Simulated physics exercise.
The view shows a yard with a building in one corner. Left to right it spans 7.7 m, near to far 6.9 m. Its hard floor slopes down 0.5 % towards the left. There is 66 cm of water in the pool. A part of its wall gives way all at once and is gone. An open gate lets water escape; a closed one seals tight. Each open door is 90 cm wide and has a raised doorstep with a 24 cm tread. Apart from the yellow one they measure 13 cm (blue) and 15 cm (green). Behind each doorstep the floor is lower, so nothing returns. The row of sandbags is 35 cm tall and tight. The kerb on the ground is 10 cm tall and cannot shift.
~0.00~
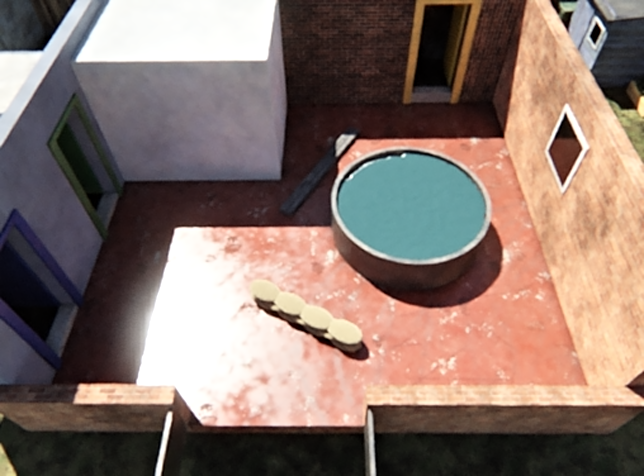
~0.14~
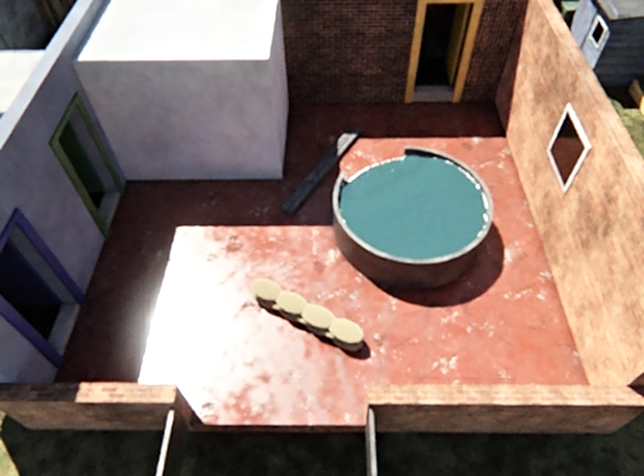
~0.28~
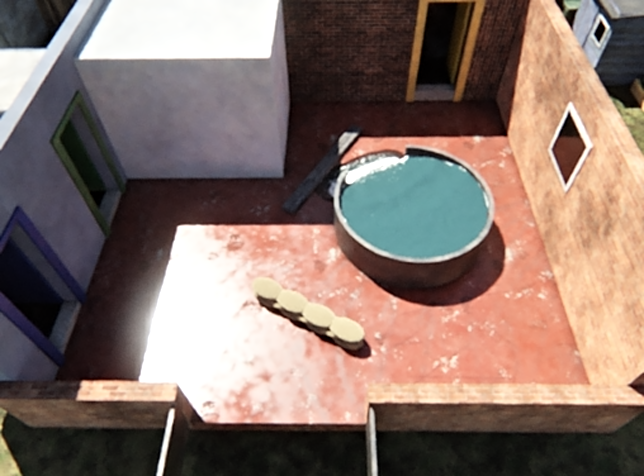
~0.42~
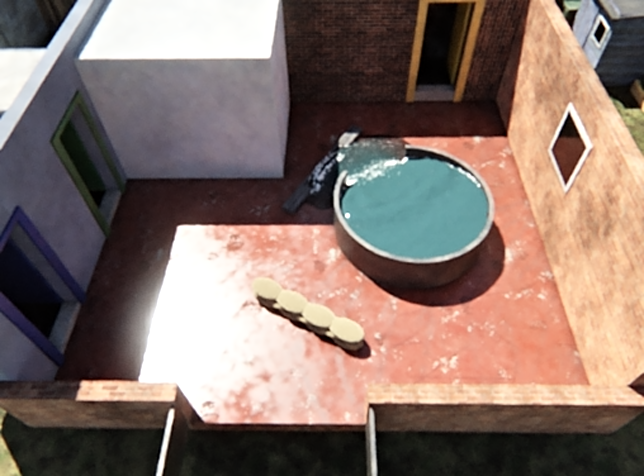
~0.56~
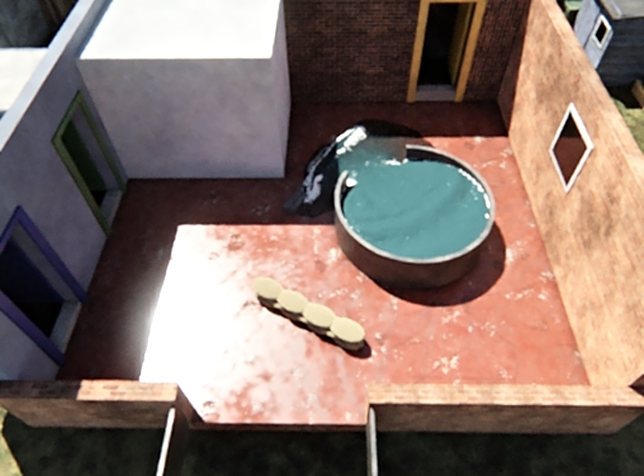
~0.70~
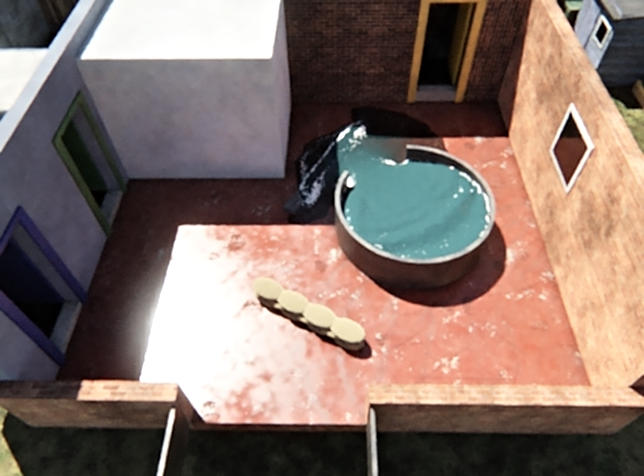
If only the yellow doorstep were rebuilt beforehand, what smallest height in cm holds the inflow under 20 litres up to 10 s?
Some 15 cm above the ground.
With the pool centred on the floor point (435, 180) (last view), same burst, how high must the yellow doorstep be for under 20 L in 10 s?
Some 18 cm.
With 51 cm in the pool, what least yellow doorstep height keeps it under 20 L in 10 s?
Then roughly 11.0 cm.
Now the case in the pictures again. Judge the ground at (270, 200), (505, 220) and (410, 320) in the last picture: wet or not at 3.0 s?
In turn: Under water, not reached, dry.
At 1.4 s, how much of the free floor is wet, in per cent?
Some 20 per cent of it.
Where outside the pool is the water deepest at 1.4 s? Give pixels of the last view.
At about (299, 103).
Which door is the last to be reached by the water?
The blue one.
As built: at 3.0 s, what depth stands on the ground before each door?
Depths in cm: Blue 0, green 0, yellow 16.
After 1.4 s water covers 20 % of the floor, deepest (49 cm) near (299, 103); 6 cm at the yellow door, 0 litres in over its 25 cm doorstep.
After 3.0 s water covers 35 % of the floor, deepest (34 cm) near (347, 134); 16 cm at the yellow door, 0 litres in over its 25 cm doorstep.
After 10.0 s water covers 95 % of the floor, deepest (14 cm) near (550, 408); 12 cm at the yellow door, 0 litres in over its 25 cm doorstep.
At the yellow door as built, the water arrived by 1.3 s and peaked near 21 cm at 6.0 s.
With a doorstep of 12.5 cm, 44 litres would have come in within the 10 s; with 16.5 cm, 10 litres. So under 20 litres takes about 15 cm.
